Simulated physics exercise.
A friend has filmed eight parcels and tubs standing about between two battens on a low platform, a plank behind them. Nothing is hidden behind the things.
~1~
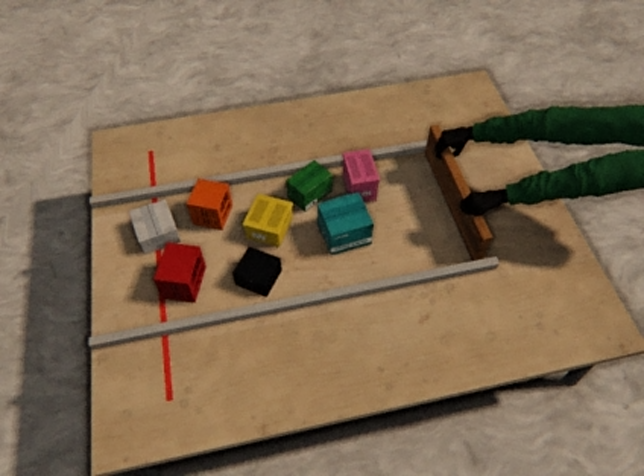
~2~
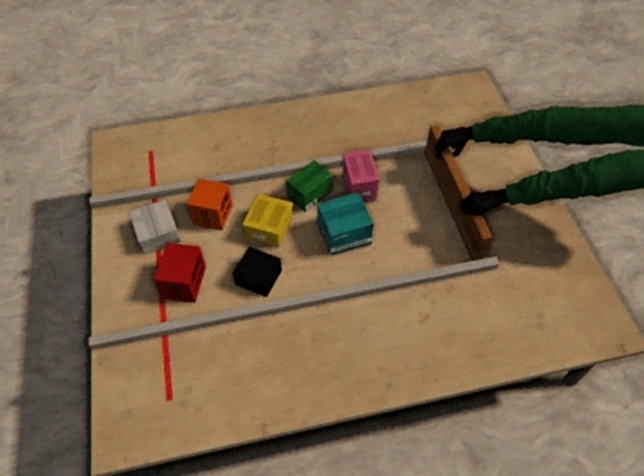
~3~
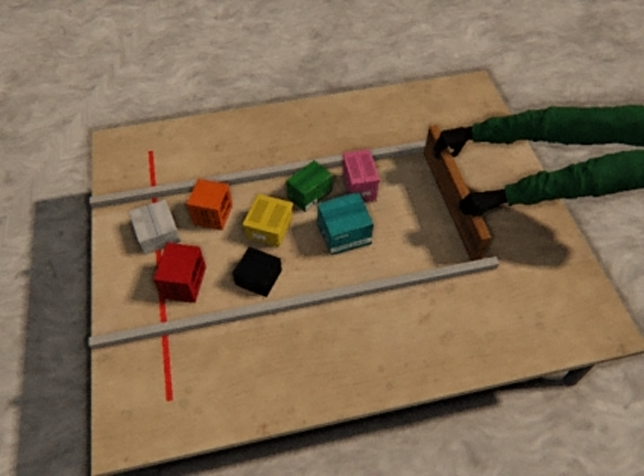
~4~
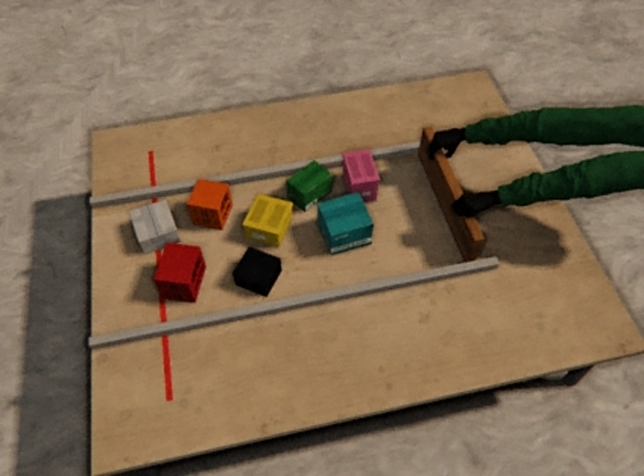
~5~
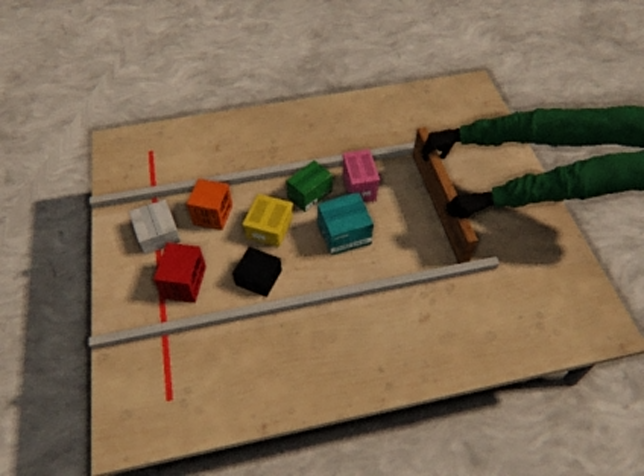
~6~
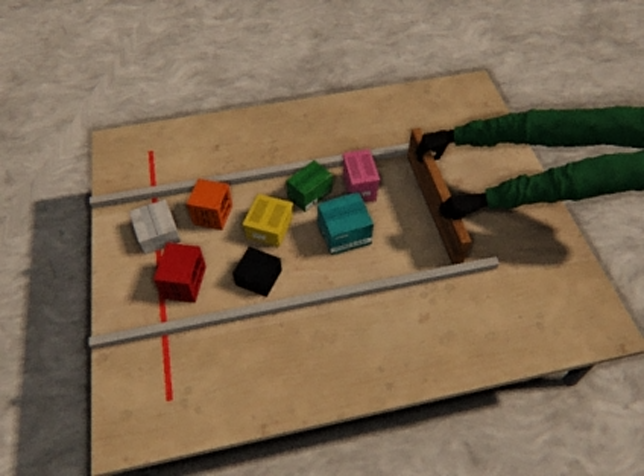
Wooden plank pushed slowly a short way left by two gloved hands between battens, eight colourful boxes ahead of it staying still.
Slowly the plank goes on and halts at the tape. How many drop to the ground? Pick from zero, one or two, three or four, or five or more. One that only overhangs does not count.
The number that fall off is one or two.
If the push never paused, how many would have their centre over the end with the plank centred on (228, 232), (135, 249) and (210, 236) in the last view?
Place by place, 0, 5 and 0.
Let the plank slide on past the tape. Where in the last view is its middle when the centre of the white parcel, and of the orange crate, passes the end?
Near (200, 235) and (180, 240).
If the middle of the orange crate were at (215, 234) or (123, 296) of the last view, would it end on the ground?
In turn it drops off; comes down.
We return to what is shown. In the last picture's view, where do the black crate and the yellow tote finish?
The black crate at (142, 307), the yellow tote at (95, 243).
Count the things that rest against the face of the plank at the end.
The number is 3.
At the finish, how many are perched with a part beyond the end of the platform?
The number is 3.
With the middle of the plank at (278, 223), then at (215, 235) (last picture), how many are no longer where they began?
At the one place 7, at the other 8.
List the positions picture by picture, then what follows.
In the first picture, white parcel (155, 227); red crate (181, 273); orange crate (211, 205); plank (455, 191); tape (159, 258).
In the second picture, red crate (181, 273); yellow tote (269, 221).
In the third picture, orange crate (211, 205); black crate (258, 272).
In the fourth picture, white parcel (155, 227); green box (310, 186).
In the fifth picture, red crate (181, 273); turquoise box (345, 224).
In the sixth picture, white parcel (155, 227); red crate (181, 273); orange crate (211, 205); plank (436, 195); tape (159, 258).
Soon after, none off yet; white parcel at rest near (155, 227); red crate at rest near (181, 273); orange crate at rest near (211, 205).
At rest, the number that fall off is one or two; fallen, orange crate and white parcel.
